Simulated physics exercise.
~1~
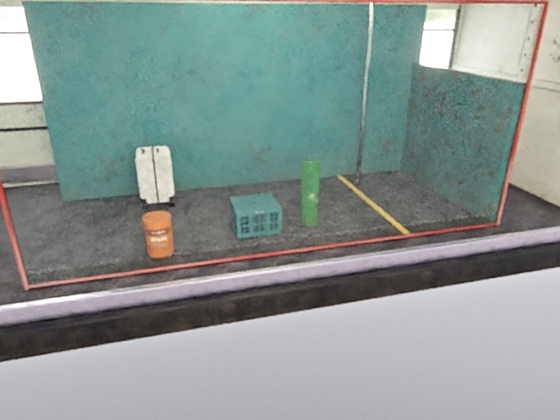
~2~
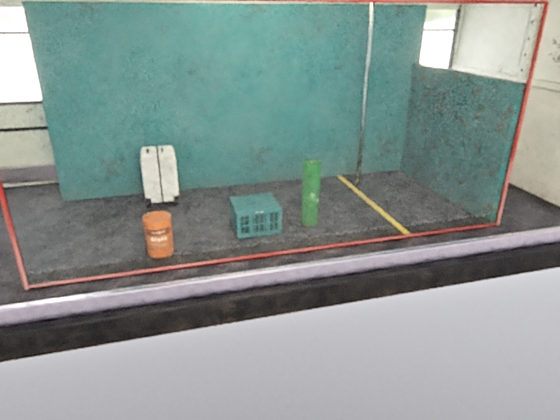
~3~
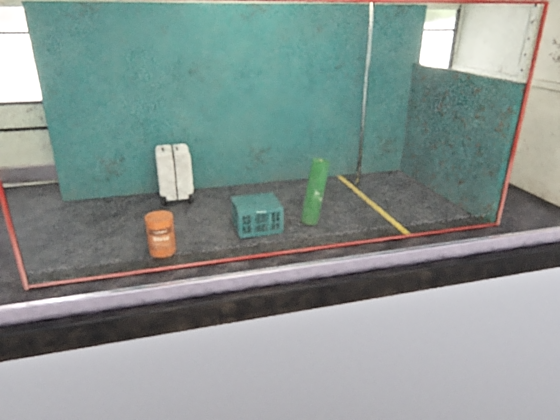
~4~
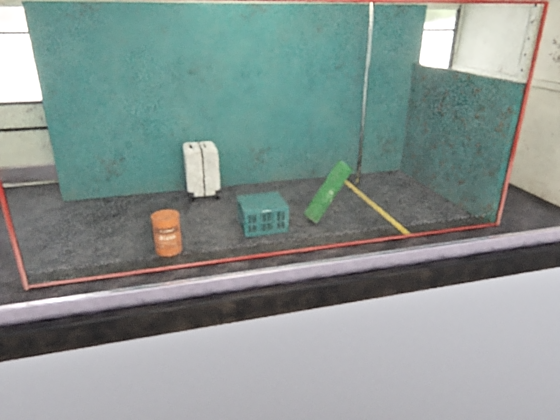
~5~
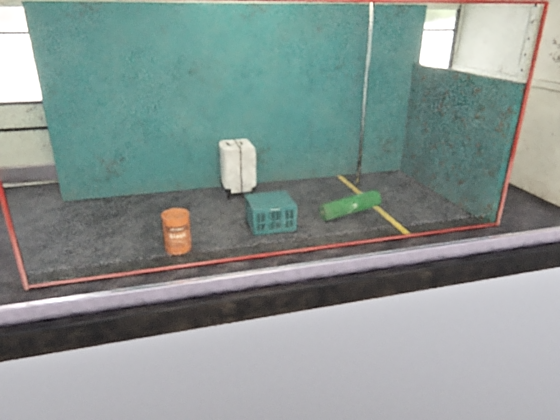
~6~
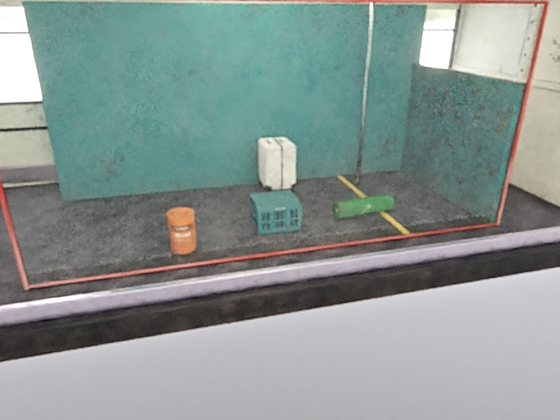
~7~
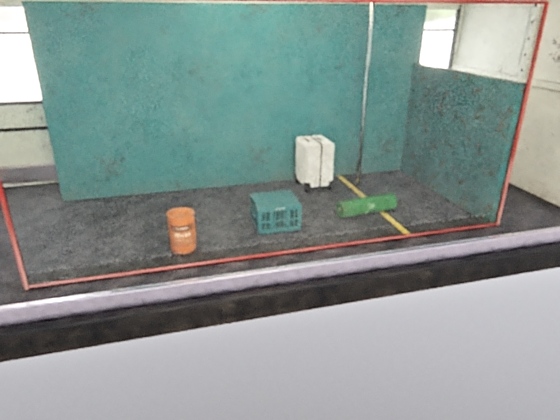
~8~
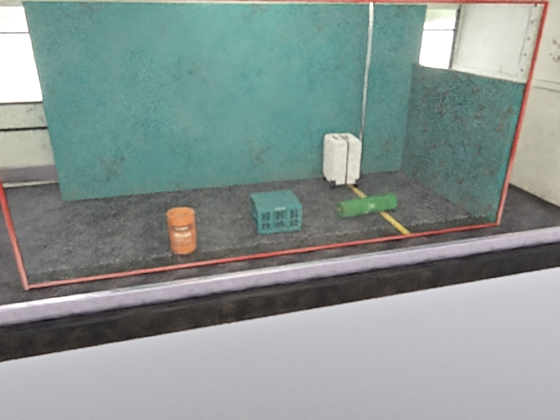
In a teal-walled bay, a white wheeled case rolls right, bucket and crate slide slightly, and a green roll topples, all stopping.
